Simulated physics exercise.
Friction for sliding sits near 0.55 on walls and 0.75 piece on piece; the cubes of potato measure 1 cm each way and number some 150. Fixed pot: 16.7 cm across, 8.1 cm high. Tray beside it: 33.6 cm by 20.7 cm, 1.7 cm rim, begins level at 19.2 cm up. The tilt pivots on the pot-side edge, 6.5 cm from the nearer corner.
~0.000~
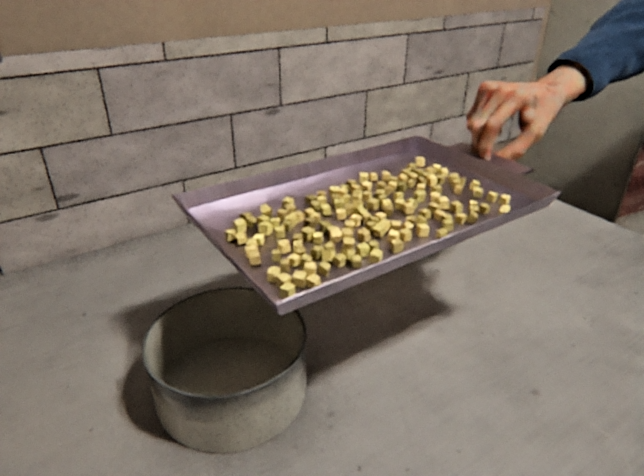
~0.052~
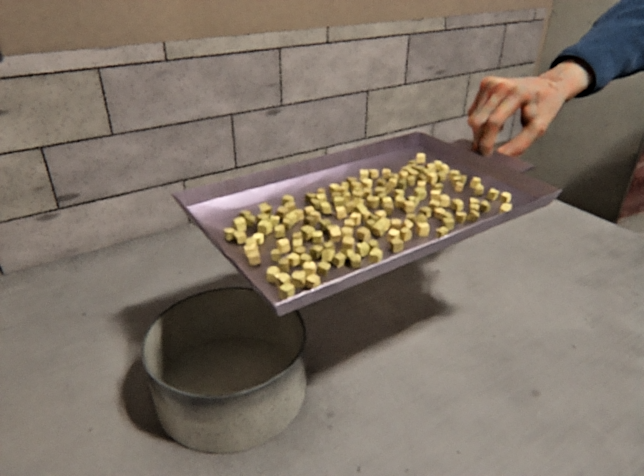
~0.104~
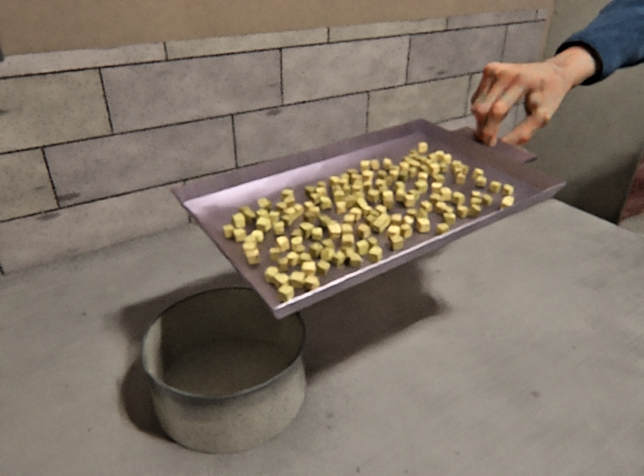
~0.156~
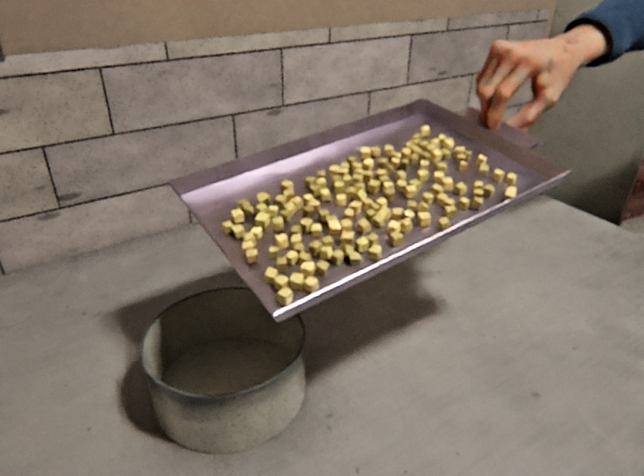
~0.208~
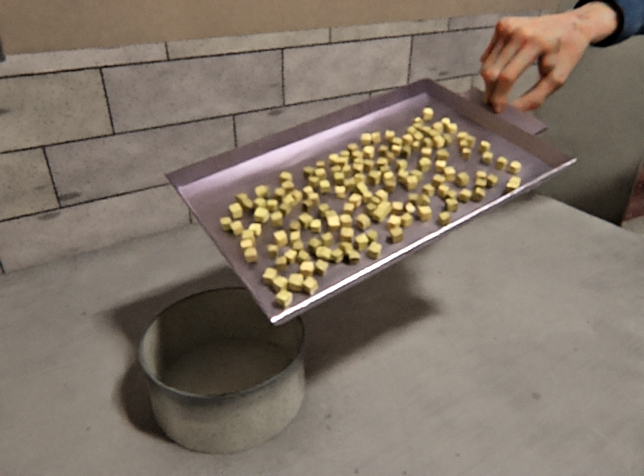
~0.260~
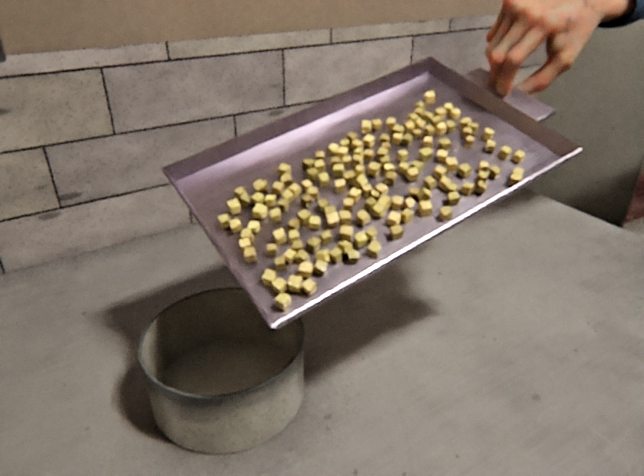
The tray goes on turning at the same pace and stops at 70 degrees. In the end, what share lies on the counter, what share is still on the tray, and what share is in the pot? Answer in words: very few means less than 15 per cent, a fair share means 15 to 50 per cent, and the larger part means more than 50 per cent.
Counter: The larger part. Tray: A fair share. Pot: Very few.
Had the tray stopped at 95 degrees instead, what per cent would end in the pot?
Around 0 in a hundred.
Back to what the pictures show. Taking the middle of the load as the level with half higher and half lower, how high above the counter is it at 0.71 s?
Roughly 22 centimetres, more or less.
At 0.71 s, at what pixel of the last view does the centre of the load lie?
I reckon close to (339, 253).
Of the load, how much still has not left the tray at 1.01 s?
Reading: Approx. 40%.
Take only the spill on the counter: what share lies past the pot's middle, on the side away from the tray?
Some 70 per cent of the spill lies beyond the centre.
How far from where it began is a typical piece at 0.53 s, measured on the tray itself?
It has moved some 2 cm from its start.
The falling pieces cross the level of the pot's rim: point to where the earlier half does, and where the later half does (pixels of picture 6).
First half close to (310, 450), second half close to (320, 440).
After 0.53 s, tilt 45 degrees; the tray holds 100 %, the pot 0 %.
Then, at 0.71 s, tilt 62 degrees; the tray holds 100 %, the pot 0 %.
After 1.01 s, tilt 70 degrees; the tray holds 40 %, the pot 0 %.
By 2.4 s all is still; counter 70 %, tray 30 %, pot 0 %.
